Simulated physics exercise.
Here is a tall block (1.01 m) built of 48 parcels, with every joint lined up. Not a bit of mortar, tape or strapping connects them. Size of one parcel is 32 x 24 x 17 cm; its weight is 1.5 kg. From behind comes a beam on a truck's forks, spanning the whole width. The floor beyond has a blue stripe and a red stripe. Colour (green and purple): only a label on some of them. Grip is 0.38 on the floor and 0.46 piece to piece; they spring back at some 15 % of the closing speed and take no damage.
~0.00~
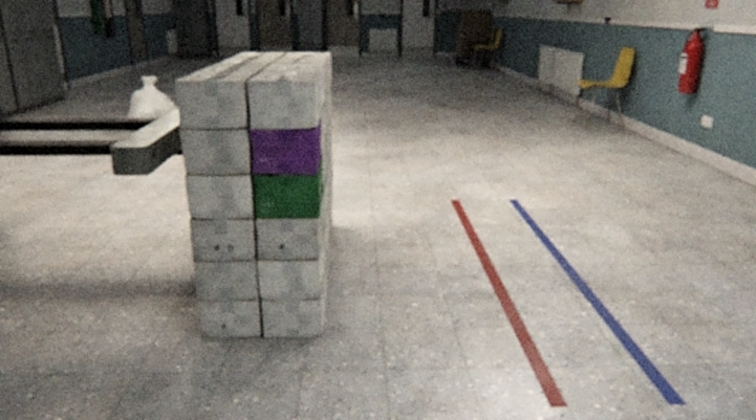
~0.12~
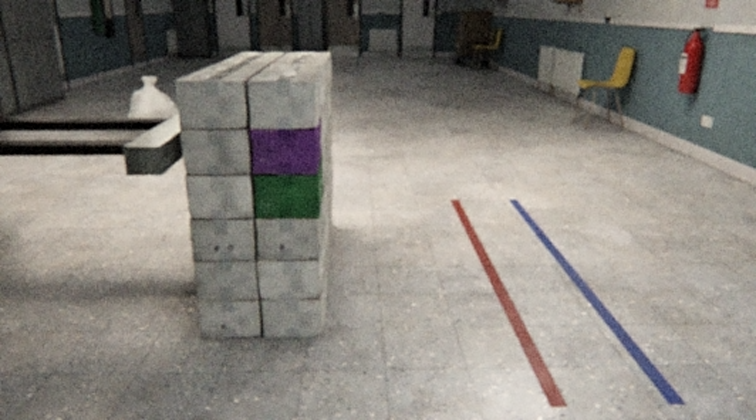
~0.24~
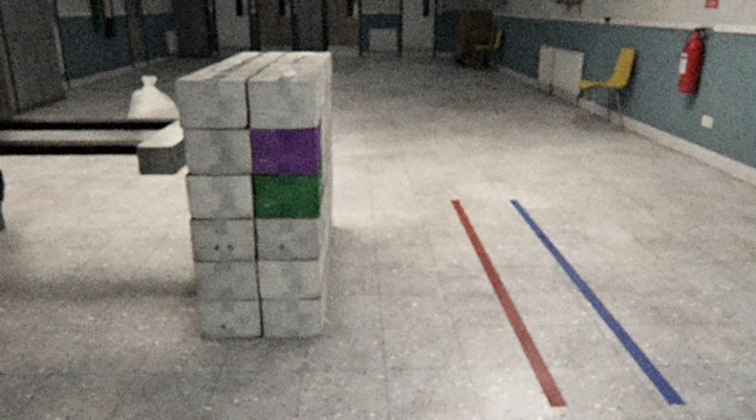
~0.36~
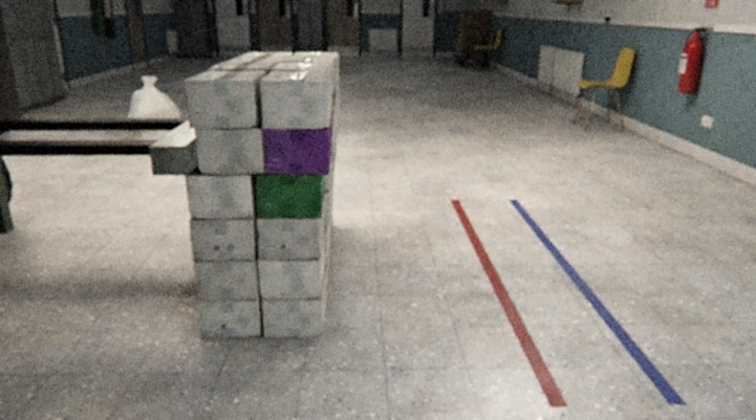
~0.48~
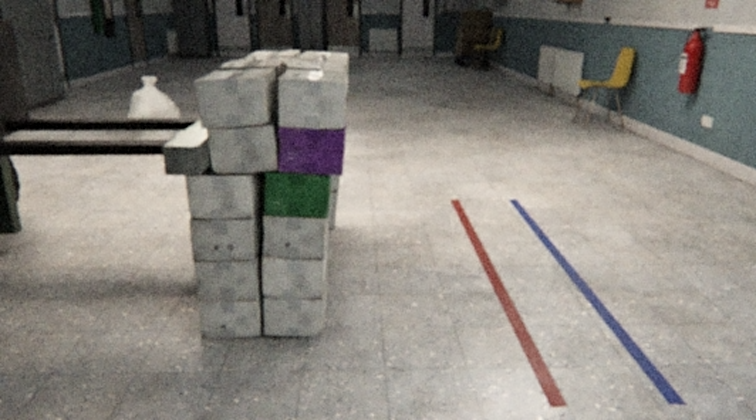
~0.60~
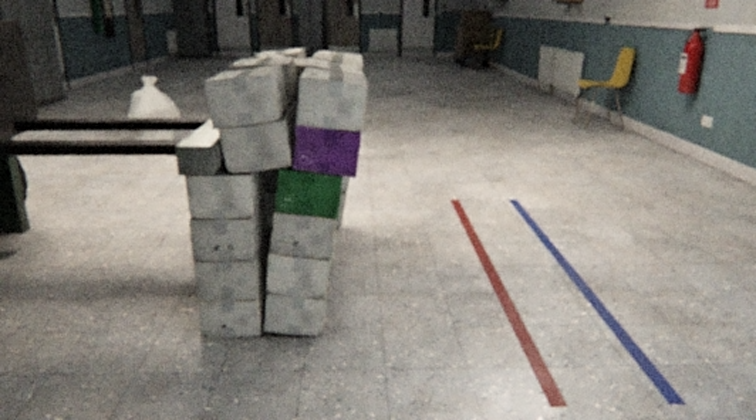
A stack of pale blocks shifts and leans right as a beam pushes its upper left side.
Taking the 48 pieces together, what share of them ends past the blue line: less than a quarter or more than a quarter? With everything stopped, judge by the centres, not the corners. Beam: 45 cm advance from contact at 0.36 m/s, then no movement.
Fewer than one in four.
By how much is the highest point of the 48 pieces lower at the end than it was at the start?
Around 35 centimetres.
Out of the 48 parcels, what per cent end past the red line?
25 per cent or so.
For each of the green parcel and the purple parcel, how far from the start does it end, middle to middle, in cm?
For green it's 120 cm, and for purple it's 140 cm.
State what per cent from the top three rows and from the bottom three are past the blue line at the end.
30 % and 0 %.
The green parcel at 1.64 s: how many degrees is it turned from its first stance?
Tilt: Approx. 130°.
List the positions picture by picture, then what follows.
In the first picture (pixels give the middle of a visible side), beam (132, 161) 8 cm from the stack; red line, near end, (529, 348); blue line, near end, (631, 346); purple parcel (284, 152); green parcel (287, 197); none has stirred.
Beam (145, 161) 36 mm from the stack; green parcel (287, 197), in the second picture.
Beam (158, 161) 7 mm in; purple parcel (284, 152), in the third picture.
Beam (171, 161) 50 mm in; purple parcel (296, 153) 44 mm from its place; movement in 24 of them, in the fourth picture.
Beam (185, 161) 9 cm in; purple parcel (311, 152) 3° from how it stood; green parcel (297, 196) 3° from how it stood; movement in 38 of them, in the fifth picture.
Beam (197, 161) 14 cm in; red line, near end, (529, 348); blue line, near end, (631, 346); purple parcel (327, 152) 7° from how it stood; green parcel (308, 195) 7° from how it stood; movement in 40 of them, in the sixth picture.
After 0.94 s, none of the 48 parcels past the blue line, 40 disturbed; purple parcel 20° from how it stood; green parcel 20° from how it stood.
After 1.26 s, none of the 48 parcels past the blue line, 40 disturbed; purple parcel 48° from how it stood, 22 cm lower; green parcel 47° from how it stood, 13 cm lower.
After 1.64 s, 4 of the 48 parcels past the blue line; green parcel on its side; purple parcel on its side.
In the end (2.8 s), 7 of the 48 parcels past the blue line; green parcel upside down; purple parcel on its side. That is 15 per cent. From the last view, middles, green parcel near (548, 303), purple parcel near (604, 298).
